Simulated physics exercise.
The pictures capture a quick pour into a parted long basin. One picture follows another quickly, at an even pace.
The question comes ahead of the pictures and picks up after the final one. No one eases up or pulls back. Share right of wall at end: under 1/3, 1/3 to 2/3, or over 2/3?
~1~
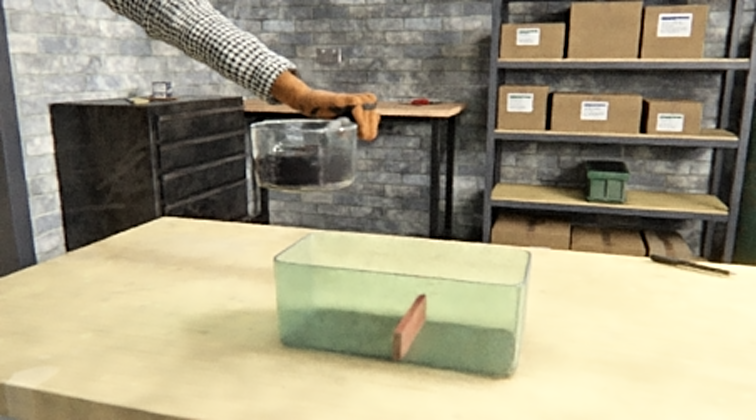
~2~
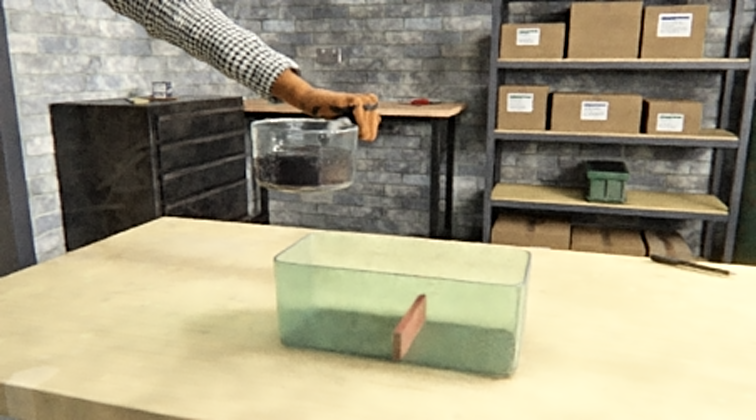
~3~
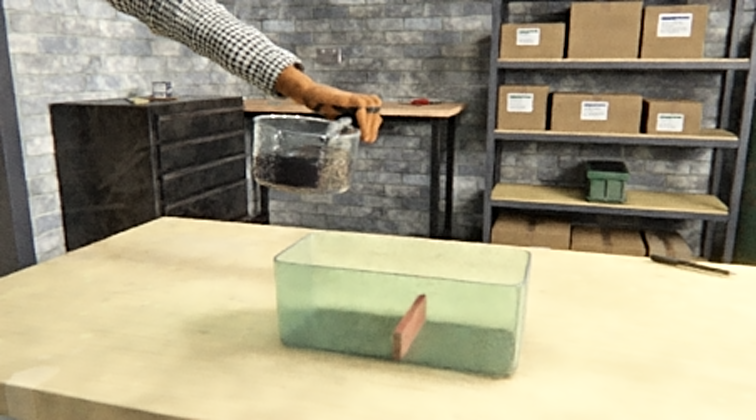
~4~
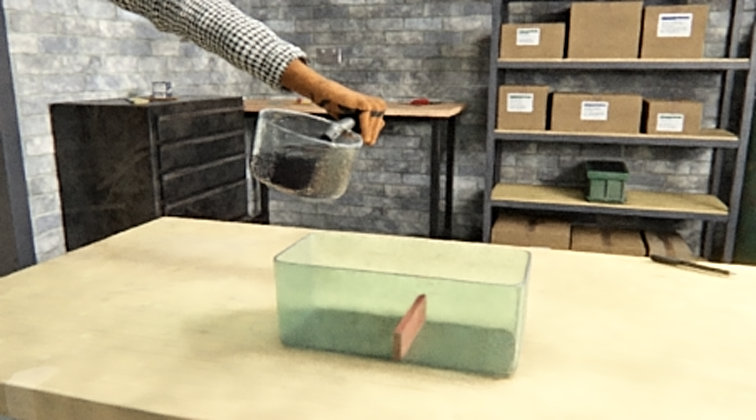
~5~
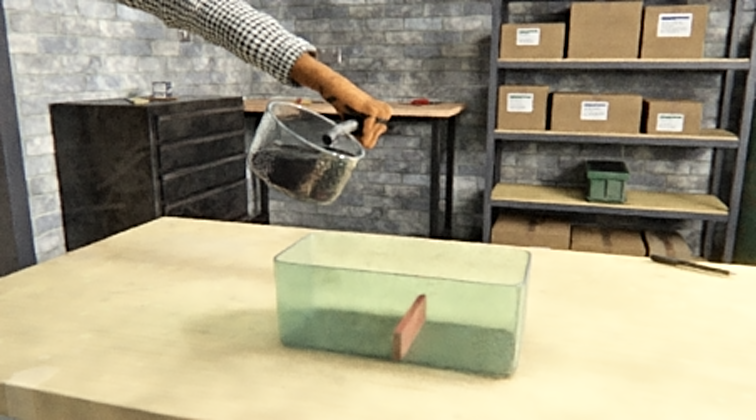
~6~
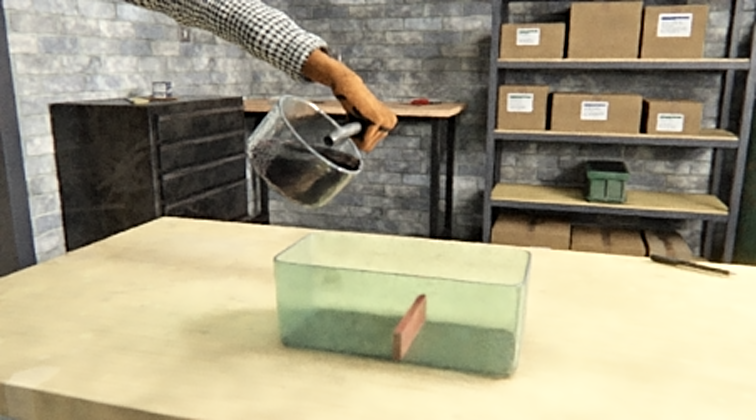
Falls short of a third.
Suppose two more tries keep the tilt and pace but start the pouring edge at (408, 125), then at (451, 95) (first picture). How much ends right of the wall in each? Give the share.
First try: About 70 %; second try: About 75 %.
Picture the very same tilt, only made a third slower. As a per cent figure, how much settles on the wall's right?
Around 5 per cent ends up there.
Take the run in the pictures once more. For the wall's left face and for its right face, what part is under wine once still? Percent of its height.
Left side roughly 50, right side roughly 10.
A moment on, the saucepan is tipped right over and 19 per cent is still to pour, 43 is left of the wall and 0 right of it.
Next, the saucepan is tipped right over and 3 per cent is still to pour, 77 is left of the wall and 5 right of it.
Then the saucepan is tipped right over and 1 per cent is still to pour, 80 is left of the wall and 12 right of it.
Later the saucepan is tipped right over and 0 per cent is still to pour, 80 is left of the wall and 13 right of it.
Finally, 81 per cent lies left of the wall, 13 right of it and 6 outside.
